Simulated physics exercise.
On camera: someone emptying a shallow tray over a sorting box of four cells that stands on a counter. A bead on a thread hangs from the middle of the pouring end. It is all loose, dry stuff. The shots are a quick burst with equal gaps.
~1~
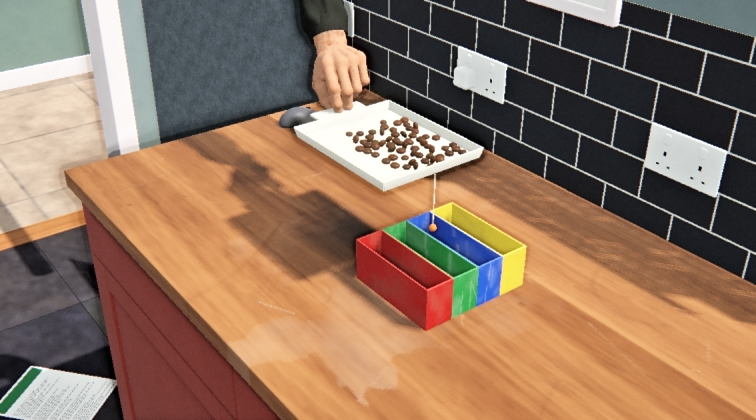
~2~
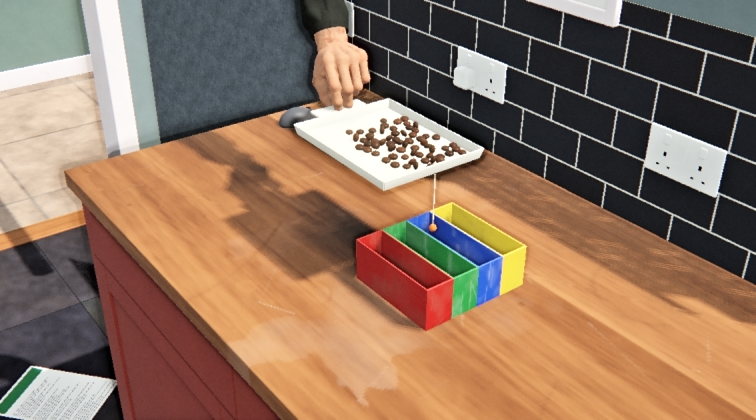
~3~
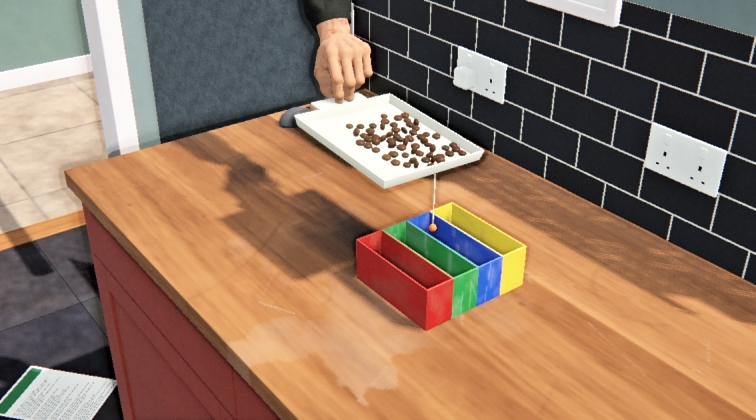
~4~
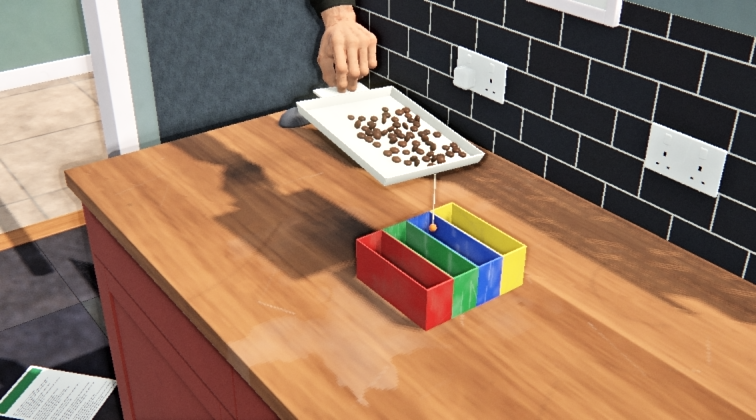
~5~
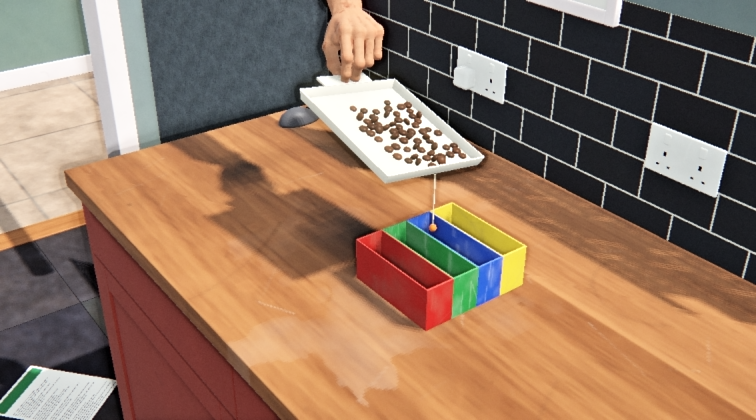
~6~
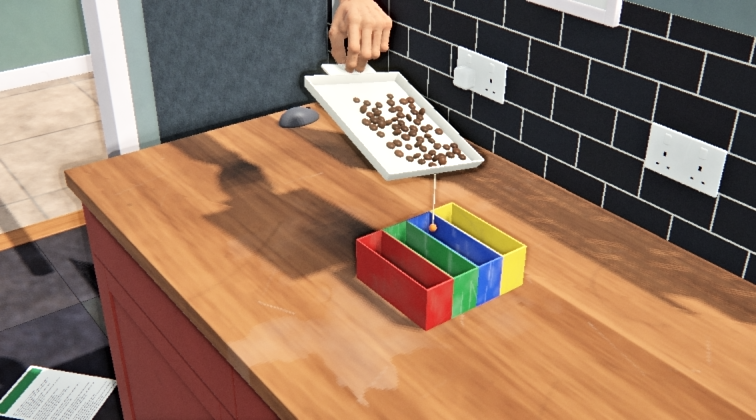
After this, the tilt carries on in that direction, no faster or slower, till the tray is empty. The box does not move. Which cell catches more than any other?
The yellow cell gets the most.
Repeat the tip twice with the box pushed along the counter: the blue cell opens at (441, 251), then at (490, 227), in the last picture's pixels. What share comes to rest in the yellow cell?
About 20 and 0 per cent.
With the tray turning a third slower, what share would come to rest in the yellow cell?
Close to 60 per cent.
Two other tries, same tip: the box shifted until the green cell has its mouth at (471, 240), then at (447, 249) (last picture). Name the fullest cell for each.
In turn: That blue cell; the yellow one.
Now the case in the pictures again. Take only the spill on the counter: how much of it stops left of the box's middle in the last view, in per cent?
It comes to 0 per cent or so.
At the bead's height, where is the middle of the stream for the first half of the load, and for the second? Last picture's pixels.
Around (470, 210) and then (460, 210).
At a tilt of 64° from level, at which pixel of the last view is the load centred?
Near (445, 141).
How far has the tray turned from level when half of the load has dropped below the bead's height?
Roughly 105°.
Just after the last frame, tray tipped steeply; every one on the tray.
A moment on, tray tipped past a quarter turn; roughly half on the tray; roughly a quarter in the yellow cell; roughly a quarter falling or outside the box.
Further on, tray tipped past a quarter turn; roughly two thirds in the yellow cell; about a tenth in the blue cell; roughly a quarter falling or outside the box.
When it is over, tray tipped past a quarter turn; roughly two thirds in the yellow cell; about a tenth in the blue cell; not one in the red cell; not one in the green cell; roughly a quarter outside the box.
